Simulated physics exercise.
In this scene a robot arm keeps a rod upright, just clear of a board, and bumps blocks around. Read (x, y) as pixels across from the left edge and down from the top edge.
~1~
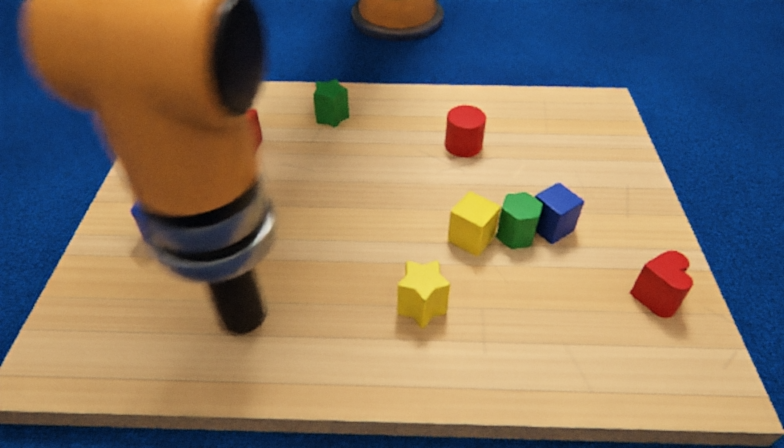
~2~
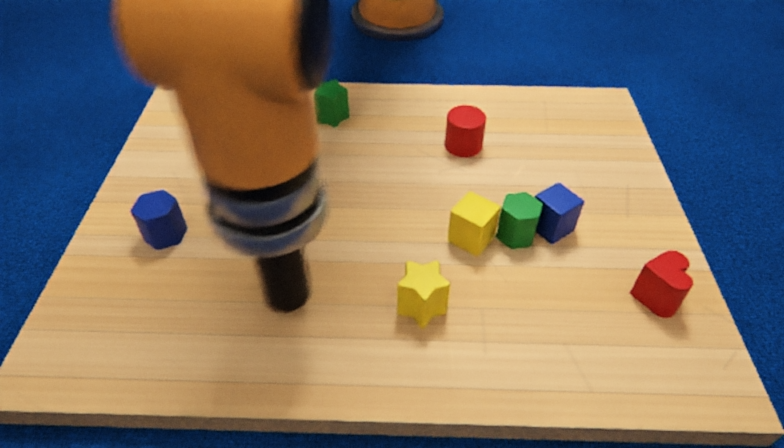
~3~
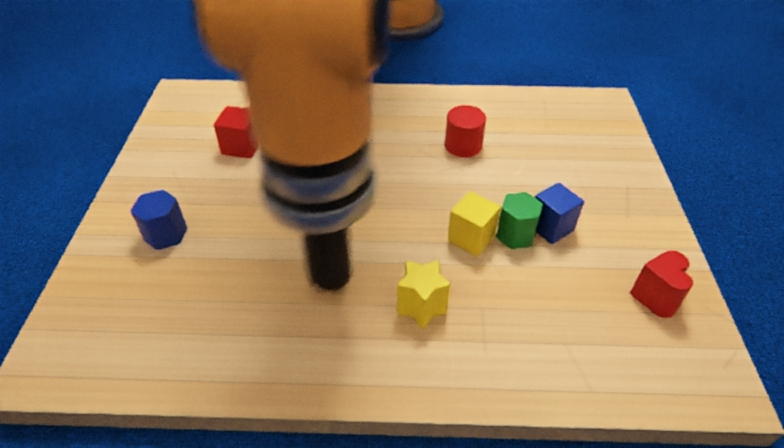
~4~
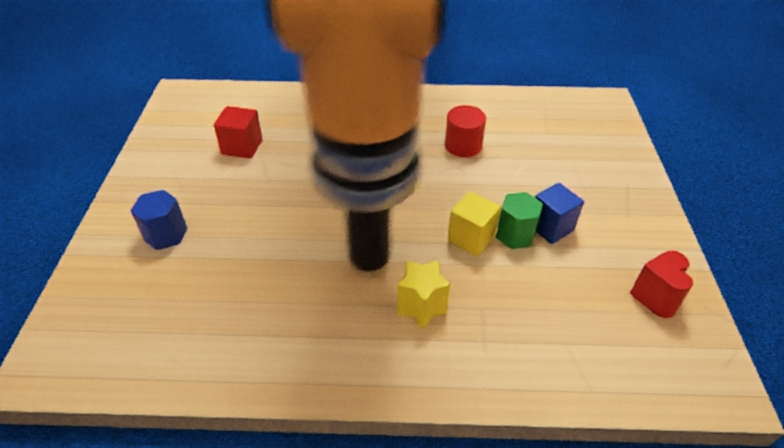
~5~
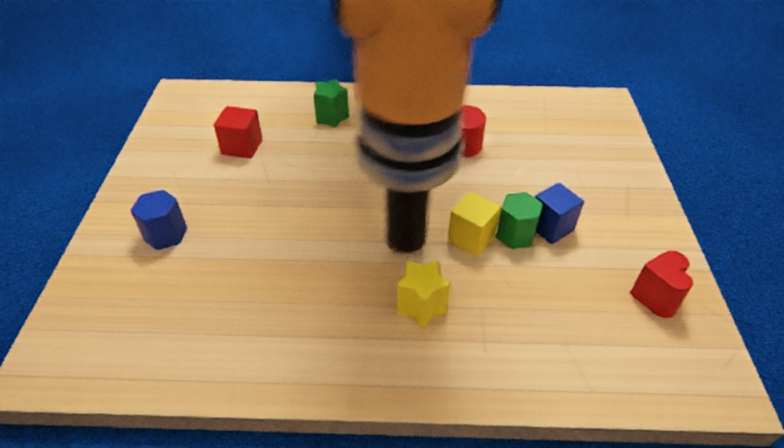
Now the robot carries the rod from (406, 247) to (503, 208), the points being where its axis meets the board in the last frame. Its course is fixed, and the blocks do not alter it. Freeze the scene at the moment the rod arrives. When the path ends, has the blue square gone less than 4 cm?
Short answer: Yes.
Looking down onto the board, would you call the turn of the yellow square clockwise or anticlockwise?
Top view: Clockwise.
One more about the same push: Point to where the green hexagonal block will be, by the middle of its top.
About (571, 220).
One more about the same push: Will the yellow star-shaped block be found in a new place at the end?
No, that is not how it ends up.
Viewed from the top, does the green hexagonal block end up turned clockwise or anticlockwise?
Overhead view: Anti-clockwise.
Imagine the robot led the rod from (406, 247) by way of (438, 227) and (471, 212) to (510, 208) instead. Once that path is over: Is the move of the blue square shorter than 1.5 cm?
Short answer: Yes.
The first path, step by step. One third of the way, rod at (441, 224); yellow square at (490, 206); green hexagonal block at (535, 206); blue square at (570, 196).
Two thirds of the way, rod at (474, 211); yellow square at (518, 206), turned 55° clockwise; green hexagonal block at (559, 212), turned 30° anticlockwise; blue square at (582, 194), turned 15° anticlockwise.
At the end, rod at (505, 199); yellow star-shaped block still; yellow square at (532, 202), turned 110° clockwise; green hexagonal block at (571, 220), turned 40° anticlockwise; blue square at (582, 194), turned 15° anticlockwise.
